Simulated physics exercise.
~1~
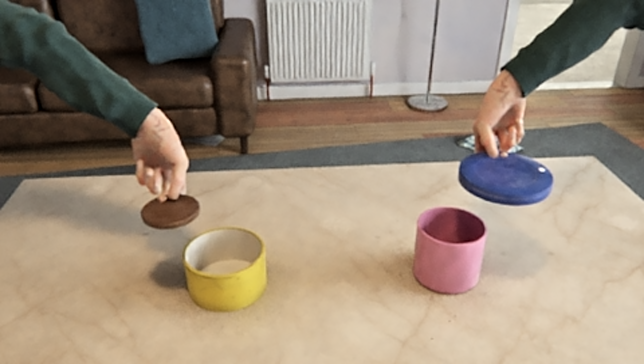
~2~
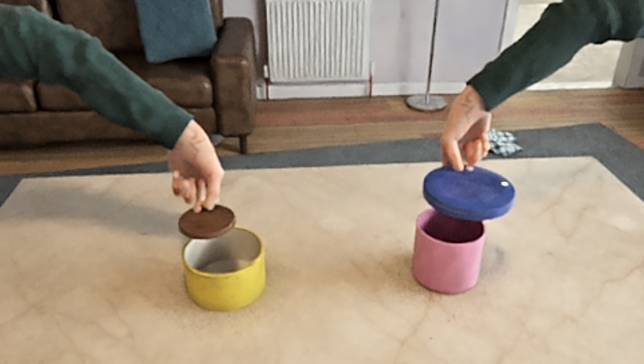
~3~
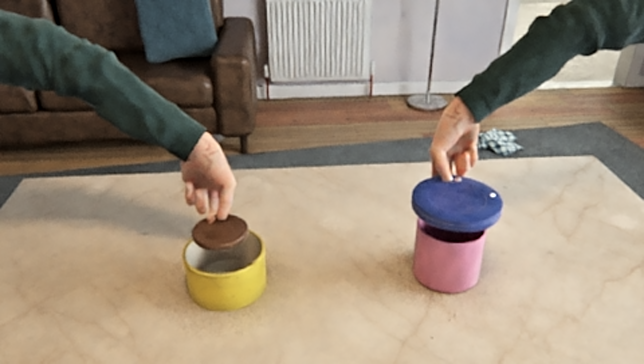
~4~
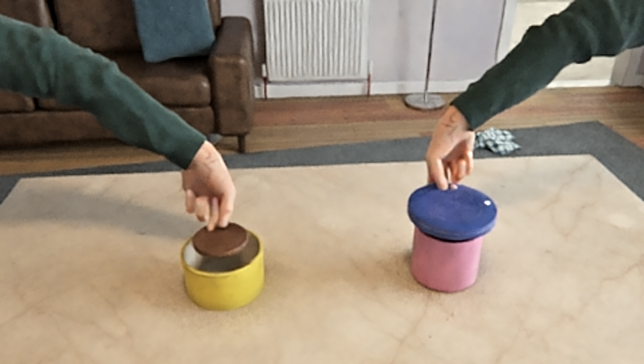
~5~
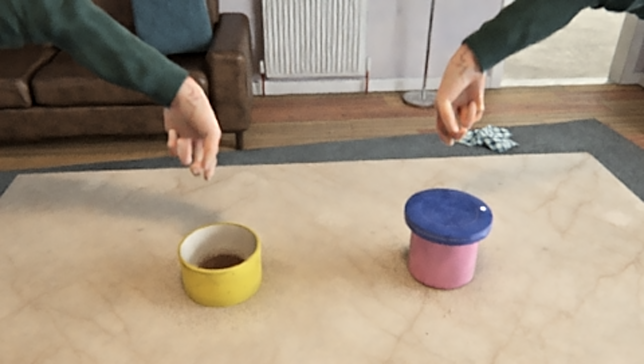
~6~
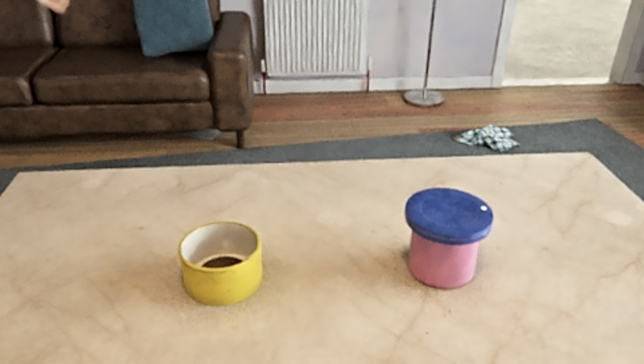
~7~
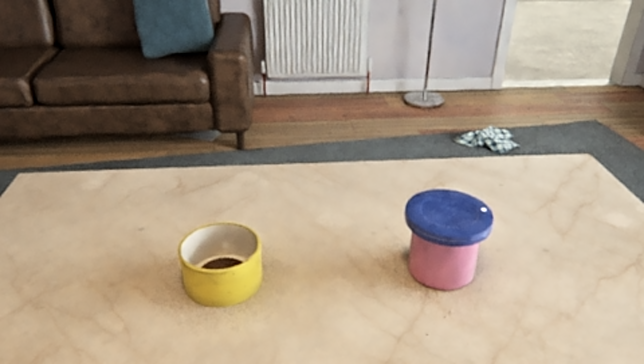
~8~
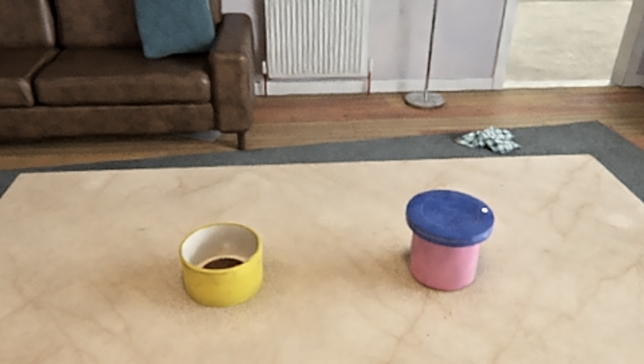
A brown disc drops inside the yellow pot while a blue lid covers the pink mug.
